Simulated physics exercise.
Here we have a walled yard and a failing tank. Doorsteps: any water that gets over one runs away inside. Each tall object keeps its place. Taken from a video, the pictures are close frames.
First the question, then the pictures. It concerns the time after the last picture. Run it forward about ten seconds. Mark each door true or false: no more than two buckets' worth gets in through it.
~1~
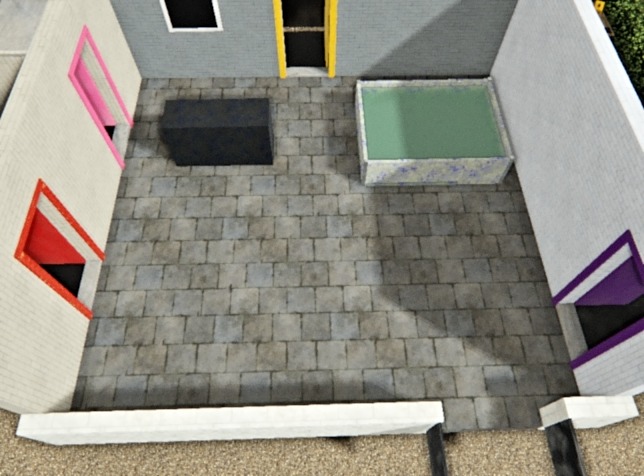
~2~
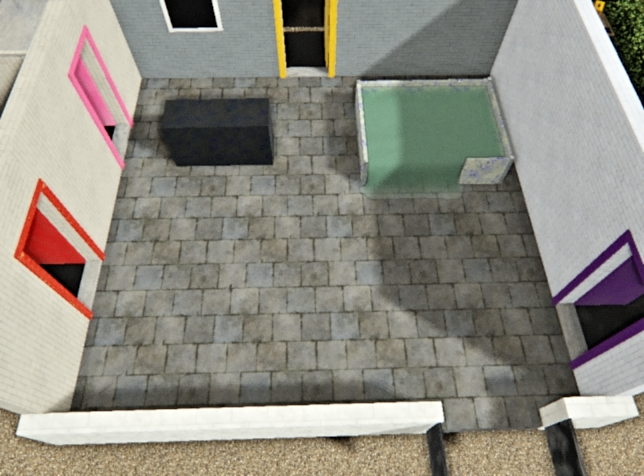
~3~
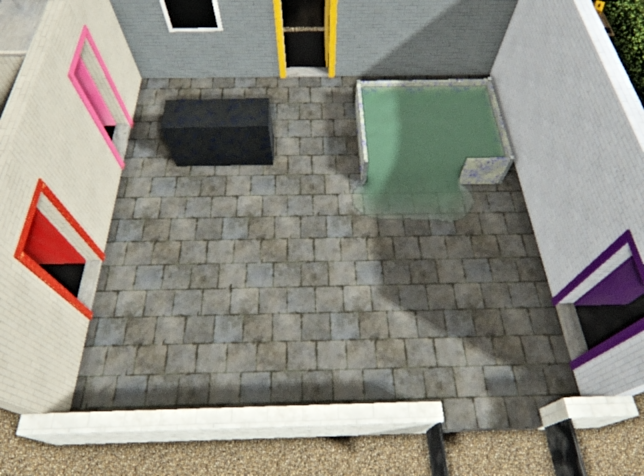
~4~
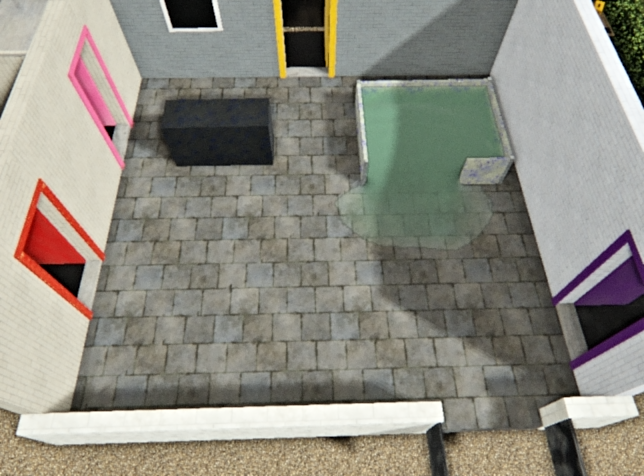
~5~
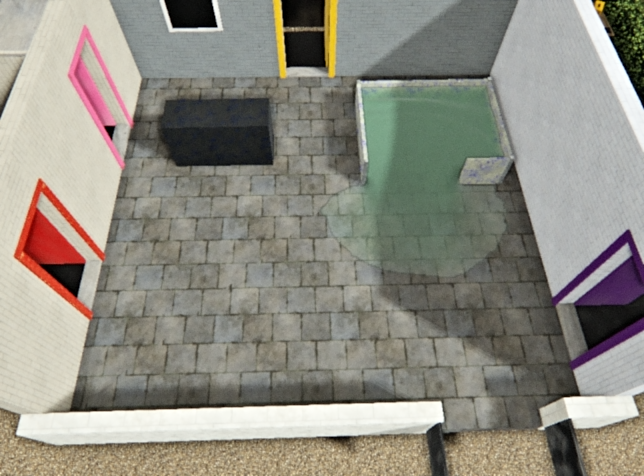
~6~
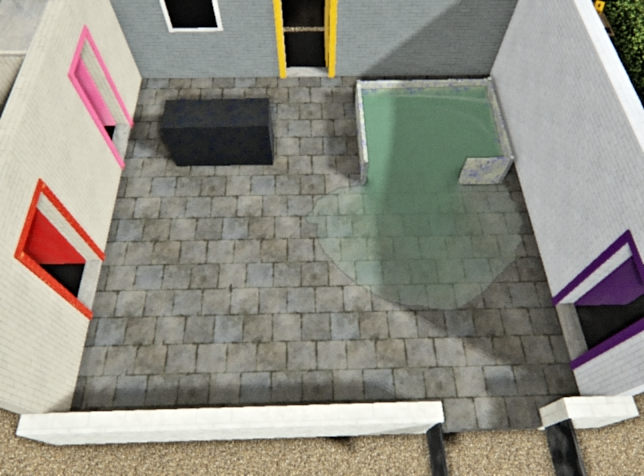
Yellow door: True, purple door: True, pink door: True, red door: True.
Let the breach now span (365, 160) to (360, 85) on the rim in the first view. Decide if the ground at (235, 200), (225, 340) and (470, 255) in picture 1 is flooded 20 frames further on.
Submerged, submerged, unwetted.
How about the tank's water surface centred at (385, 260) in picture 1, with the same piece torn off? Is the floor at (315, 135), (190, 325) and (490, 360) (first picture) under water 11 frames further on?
In the order asked: Not reached, reached by the flood, reached by the flood.
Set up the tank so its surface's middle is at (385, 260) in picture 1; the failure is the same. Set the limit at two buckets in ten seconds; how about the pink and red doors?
I'd say the pink door remains below and the red door runs past the limit.
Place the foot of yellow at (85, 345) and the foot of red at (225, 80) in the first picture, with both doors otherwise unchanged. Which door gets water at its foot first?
Answer: The door marked purple.
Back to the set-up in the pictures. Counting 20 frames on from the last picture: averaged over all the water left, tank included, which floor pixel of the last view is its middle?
Point: (388, 249).
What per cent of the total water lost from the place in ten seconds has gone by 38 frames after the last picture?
I'd put it near 75 in a hundred.
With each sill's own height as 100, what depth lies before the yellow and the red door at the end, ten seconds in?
Readings, in sequence: 0 percent and 60 percent.
A moment on, water covers 30 % of the floor; the yellow door not reached, the purple door not reached, the pink door not reached, the red door not reached.
Next, water covers 40 % of the floor; the yellow door not reached, the purple door wet at the sill, nothing in, the pink door not reached, the red door not reached.
Then, water covers 50 % of the floor; the yellow door not reached, the purple door wet at the sill, nothing in, the pink door not reached, the red door not reached.
Later, water covers 60 % of the floor; the yellow door not reached, the purple door under two buckets in, the pink door wet at the sill, nothing in, the red door under two buckets in.
In the end, water covers 80 % of the floor; the yellow door not reached, the purple door under two buckets in, the pink door wet at the sill, nothing in, the red door under two buckets in.
